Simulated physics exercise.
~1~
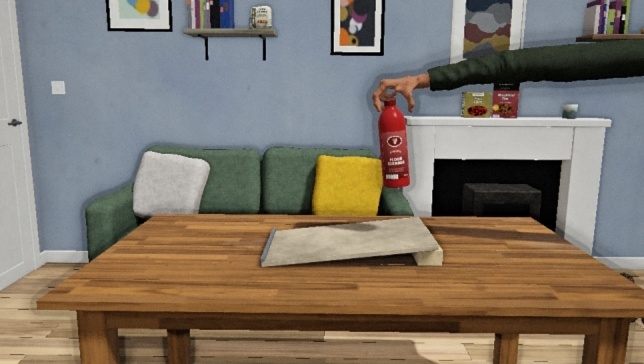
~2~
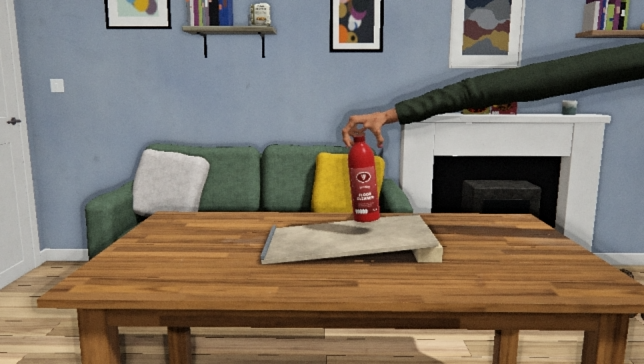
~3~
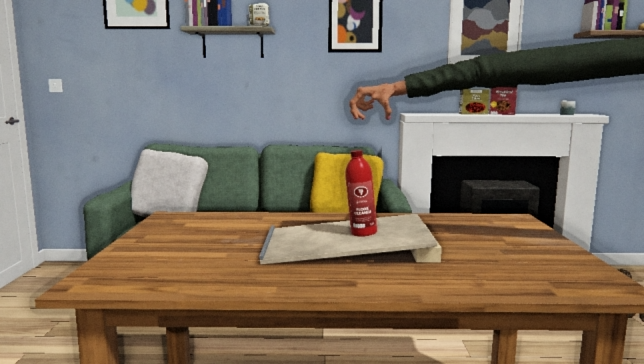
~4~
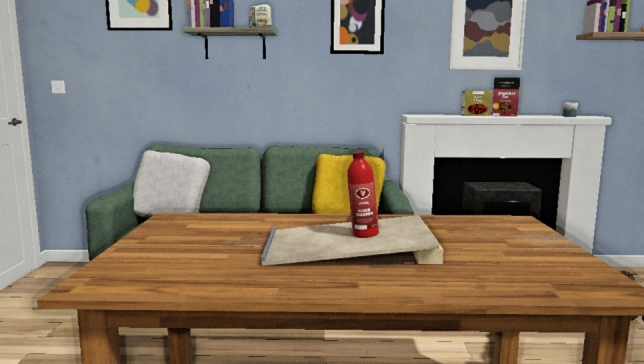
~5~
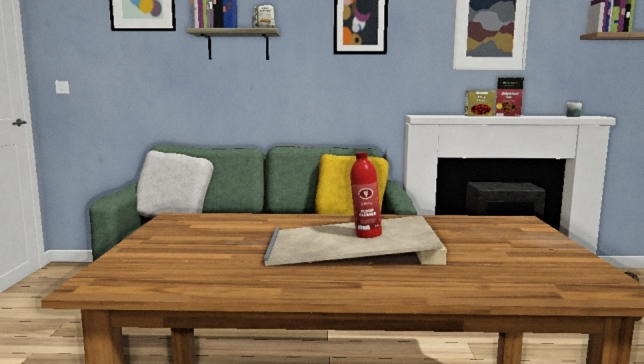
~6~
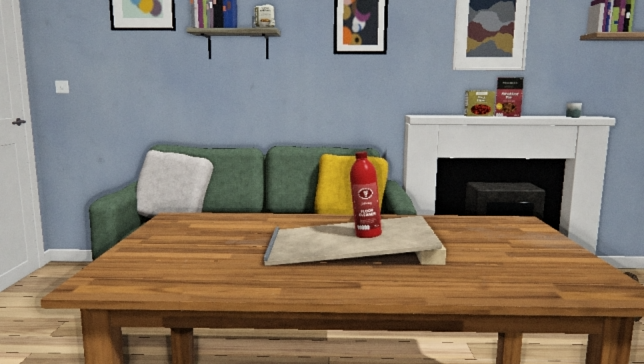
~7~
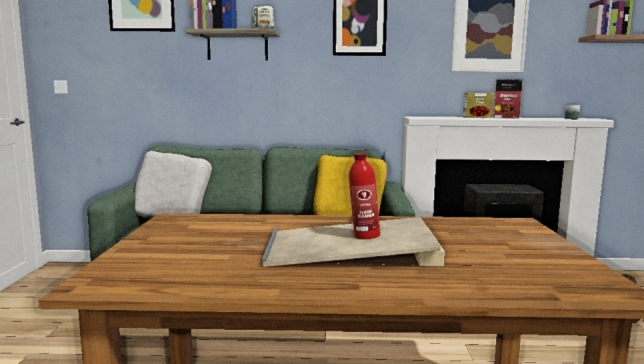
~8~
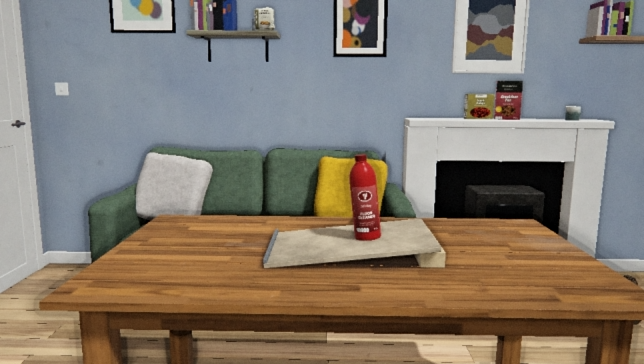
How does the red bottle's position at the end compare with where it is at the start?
At the start the red bottle is held in the air above the table, and at the end it stands lower and a little further left, upright on the sloping board.
